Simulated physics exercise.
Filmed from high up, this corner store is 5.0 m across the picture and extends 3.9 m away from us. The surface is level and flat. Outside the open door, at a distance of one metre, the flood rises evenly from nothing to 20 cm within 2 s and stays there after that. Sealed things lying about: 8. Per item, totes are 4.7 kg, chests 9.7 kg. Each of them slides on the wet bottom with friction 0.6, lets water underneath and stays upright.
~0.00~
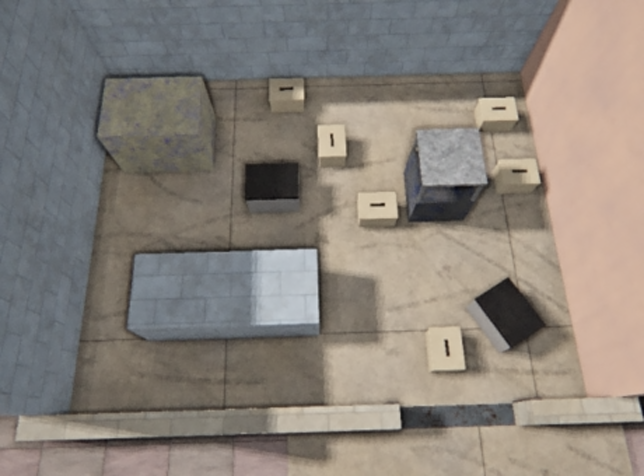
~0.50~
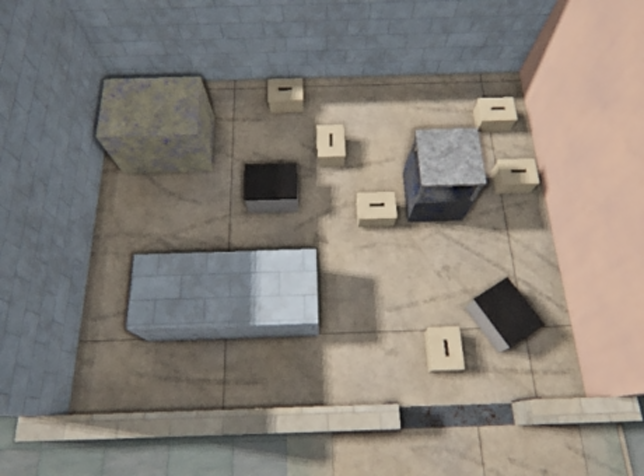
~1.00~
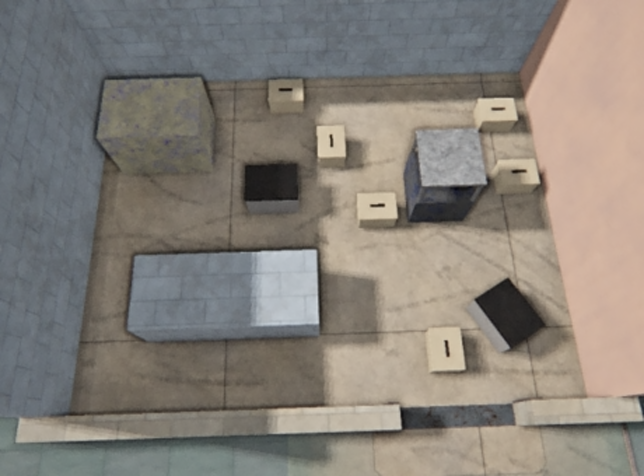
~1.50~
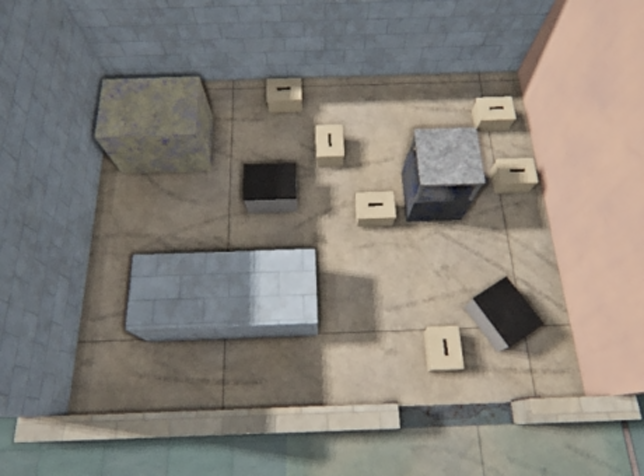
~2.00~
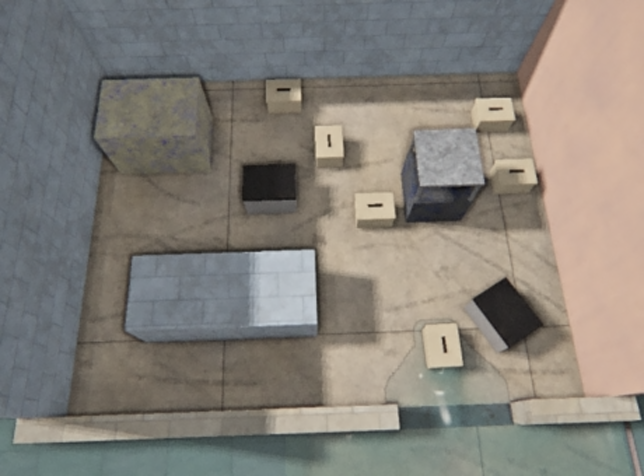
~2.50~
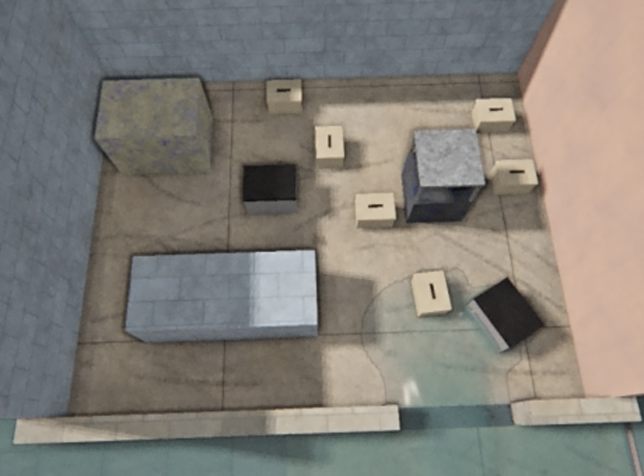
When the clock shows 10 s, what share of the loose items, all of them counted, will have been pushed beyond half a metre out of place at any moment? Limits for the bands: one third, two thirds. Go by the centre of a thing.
Band: Top, two thirds or more.
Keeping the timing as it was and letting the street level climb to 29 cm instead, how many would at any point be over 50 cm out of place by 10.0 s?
Then the count would be 8.
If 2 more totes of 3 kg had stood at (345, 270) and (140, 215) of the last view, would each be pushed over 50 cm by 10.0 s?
First one goes beyond it, second one stays within it.
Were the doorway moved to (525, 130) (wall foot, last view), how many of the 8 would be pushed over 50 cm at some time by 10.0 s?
Count: 4.
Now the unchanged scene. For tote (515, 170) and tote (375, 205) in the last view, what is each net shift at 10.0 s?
The first is 150 cm from its start, the second 30 cm.
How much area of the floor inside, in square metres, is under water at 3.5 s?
Roughly 5.5 m2 of it is wet.
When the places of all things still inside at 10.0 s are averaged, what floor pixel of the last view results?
The average lands around (299, 157).
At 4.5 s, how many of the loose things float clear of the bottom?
Answer: 2.
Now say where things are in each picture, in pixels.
A tote at (447, 348) rests on the ground; a chest at (511, 311), on the bottom; 0.0 m2 under water; 0 of 8 have shifted, in the first frame.
A tote at (446, 348), on the bottom; a chest at (510, 311), on the bottom; water covers 0.0 m2; 0 of 8 have shifted, in the second frame.
A tote at (447, 349) rests on the ground; a chest at (511, 312), on the bottom; 0.0 m2 under water; 0 of 8 have shifted, in the third frame.
A tote at (445, 347), on the bottom; a chest at (509, 310), on the bottom; water covers 0.0 m2; 0 of 8 have shifted, in the fourth frame.
A tote at (444, 345) rests on the ground, 3 cm from its start; a chest at (508, 311) rests on the ground; 0.5 m2 under water; 0 of 8 have shifted, in the fifth frame.
A tote at (433, 292), on the bottom, 56 cm from its start; a chest at (510, 311), on the bottom; water covers 1.4 m2; 1 of 8 have shifted, in the sixth frame.
After 3.5 s 2 of 8 are over 50 cm from their spots; 1 afloat.
After 4.5 s 4 of 8 are over 50 cm from their spots; 2 afloat.
After 7.0 s 6 of 8 are over 50 cm from their spots; 7 afloat.
After 10.0 s 6 of 8 are over 50 cm from their spots, and 8 have been at some point; 8 afloat.
